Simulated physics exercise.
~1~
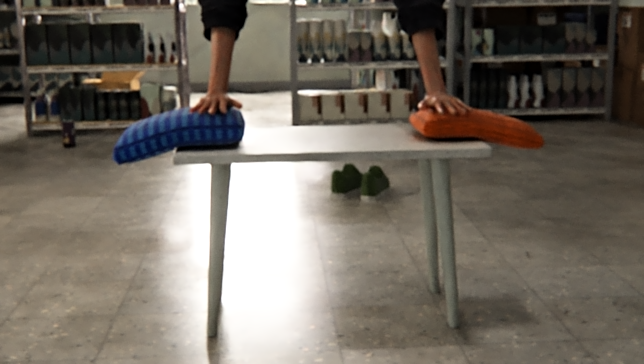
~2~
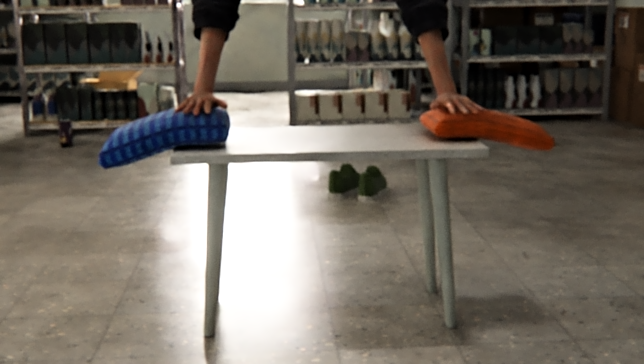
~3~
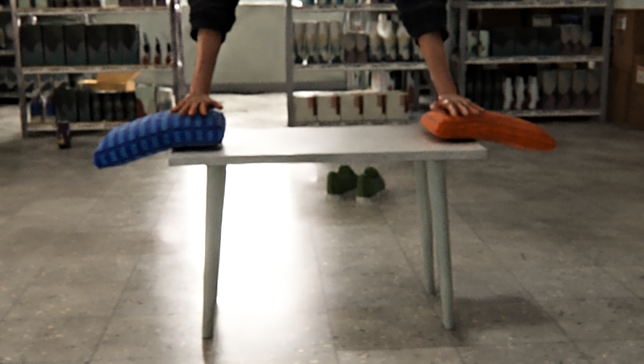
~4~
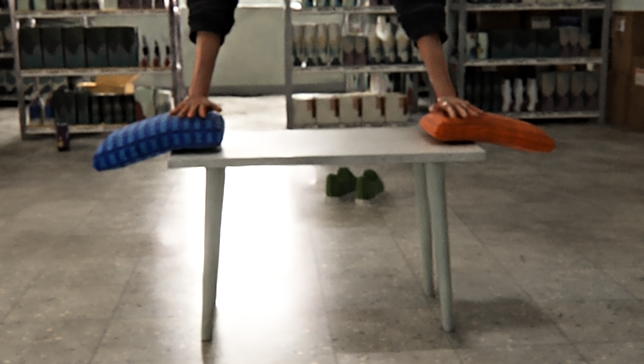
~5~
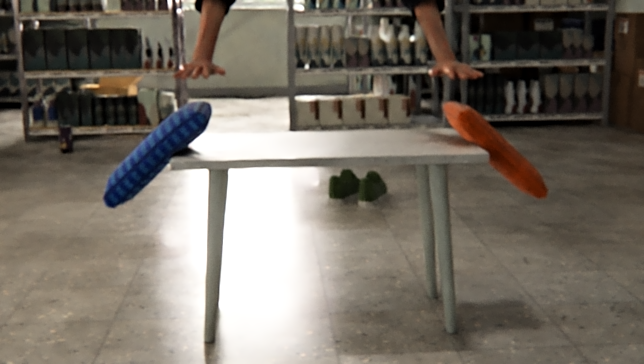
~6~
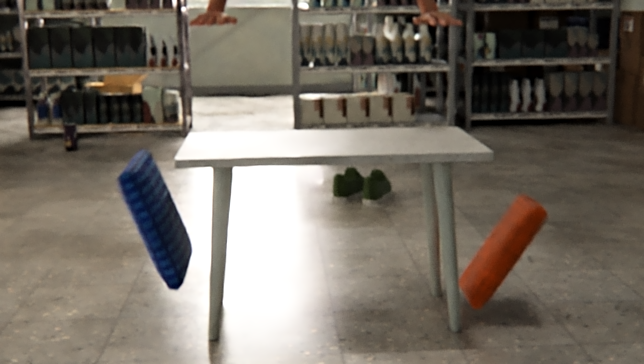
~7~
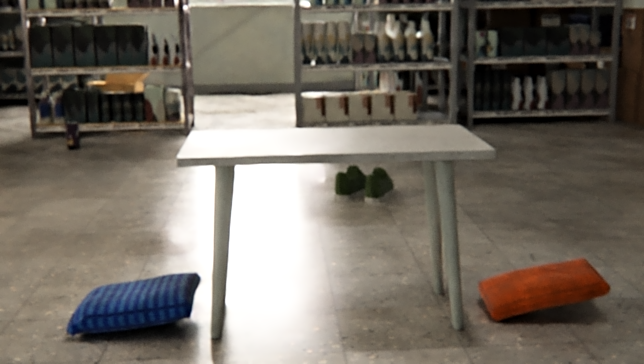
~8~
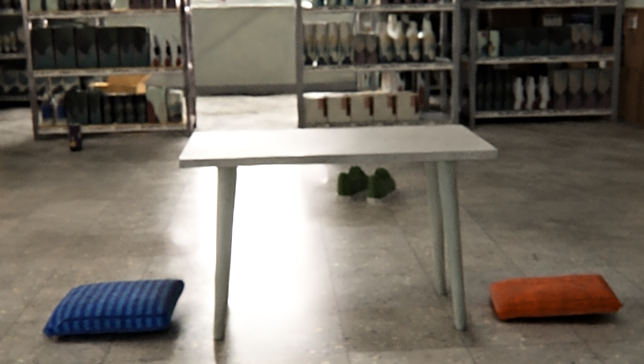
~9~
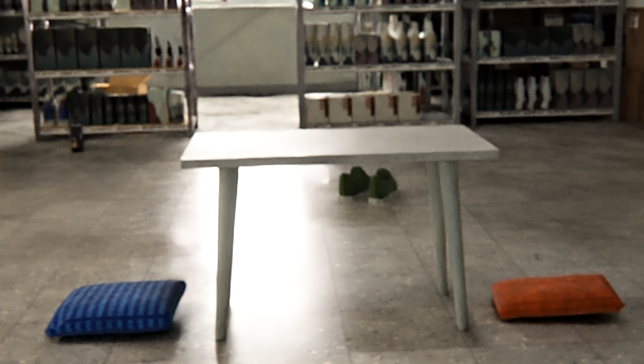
A blue cushion and an orange soft bag are slid outwards by two hands to the left and right ends of a side table, and when the hands lift away, both tip over the edges, fall and come to rest on the floor.
